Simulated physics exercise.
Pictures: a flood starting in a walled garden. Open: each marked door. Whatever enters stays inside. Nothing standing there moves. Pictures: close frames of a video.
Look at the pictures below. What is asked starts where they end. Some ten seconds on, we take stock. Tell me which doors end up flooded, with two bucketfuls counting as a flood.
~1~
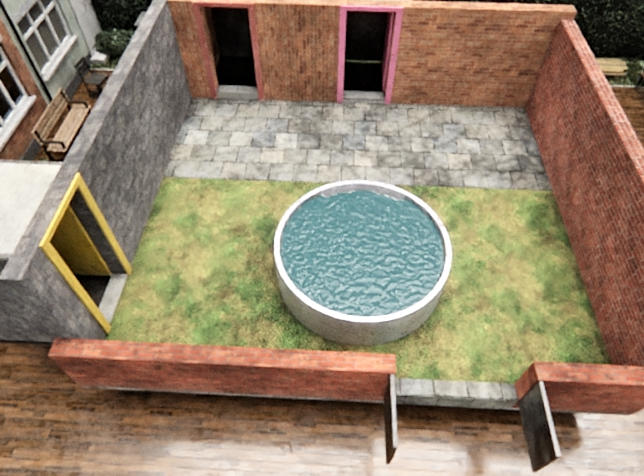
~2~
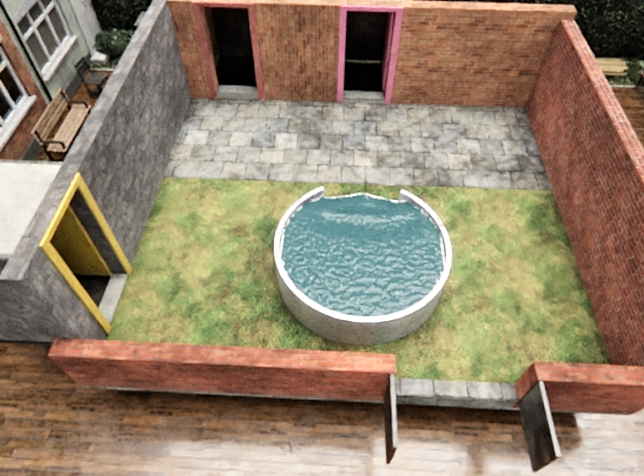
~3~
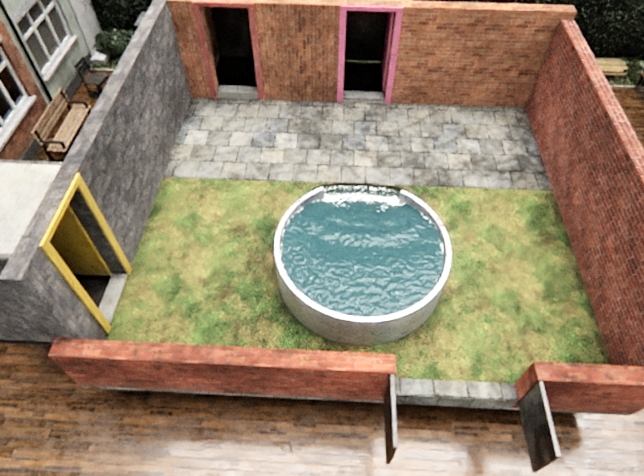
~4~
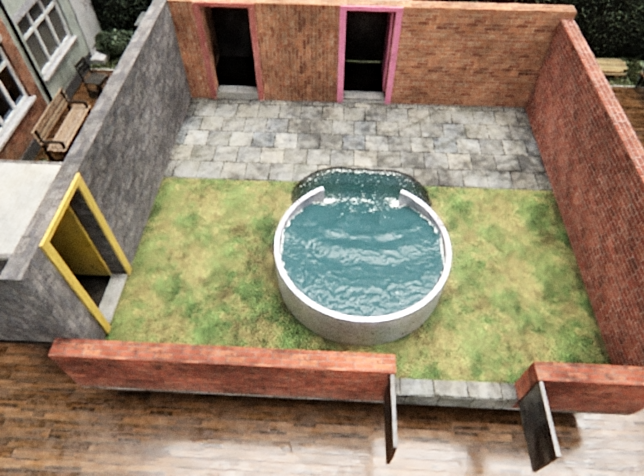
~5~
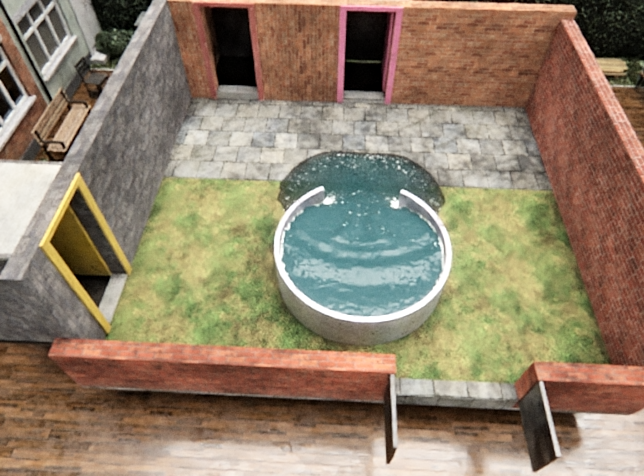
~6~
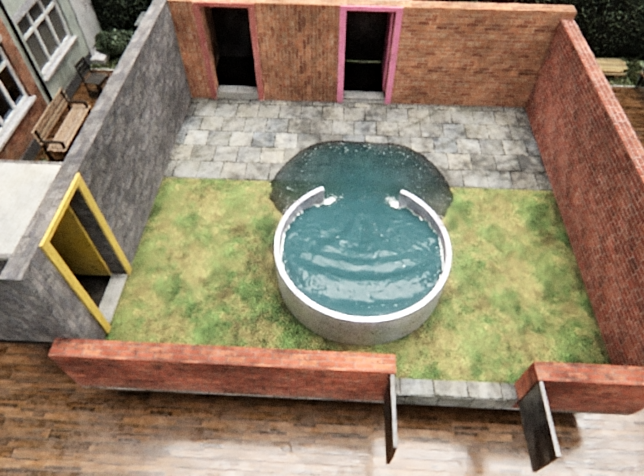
In order: The yellow door keeps to the limit; the pink door goes over the limit; the red door keeps to the limit.
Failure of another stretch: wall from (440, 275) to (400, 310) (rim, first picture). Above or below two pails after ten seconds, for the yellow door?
In that case yellow door comes in lower.
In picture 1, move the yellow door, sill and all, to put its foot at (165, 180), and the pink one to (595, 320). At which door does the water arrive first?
Answer: The one in red.
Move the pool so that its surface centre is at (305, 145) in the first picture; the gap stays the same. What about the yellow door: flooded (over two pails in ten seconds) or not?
Yellow door: Overshoots.
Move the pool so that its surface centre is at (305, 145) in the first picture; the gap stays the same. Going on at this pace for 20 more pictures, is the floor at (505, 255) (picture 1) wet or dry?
Outcome at that point: Left alone.
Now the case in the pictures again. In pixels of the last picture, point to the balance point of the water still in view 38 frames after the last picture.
It's close to (352, 183).
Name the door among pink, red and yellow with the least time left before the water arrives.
My pick is the pink-painted one.
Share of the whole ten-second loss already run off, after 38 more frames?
Estimate: 90 %.
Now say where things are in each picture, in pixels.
The first frame shows the round pool at (362, 246) is whole and still.
In the second frame, water pours out on the round pool's far side and has run to a hidden place.
In the third frame, the front is at a hidden place, out from the gap on the round pool's far side.
In the fourth frame, the front is at (417, 185), out from the gap on the round pool's far side.
In the fifth frame, the front is at (415, 165), out from the gap on the round pool's far side.
In the sixth frame, the front is at (407, 150), out from the gap on the round pool's far side.
A moment on, water covers 30 % of the floor; the yellow door not reached, the pink door wet at the sill, nothing in, the red door not reached.
Next, water covers 45 % of the floor; the yellow door not reached, the pink door over two buckets in, the red door wet at the sill, nothing in.
Then, water covers 50 % of the floor; the yellow door not reached, the pink door far over two buckets in, the red door wet at the sill, nothing in.
Later, water covers 75 % of the floor; the yellow door wet at the sill, nothing in, the pink door far over two buckets in, the red door wet at the sill, nothing in.
In the end, water covers 95 % of the floor; the yellow door under two buckets in, the pink door far over two buckets in, the red door wet at the sill, nothing in.
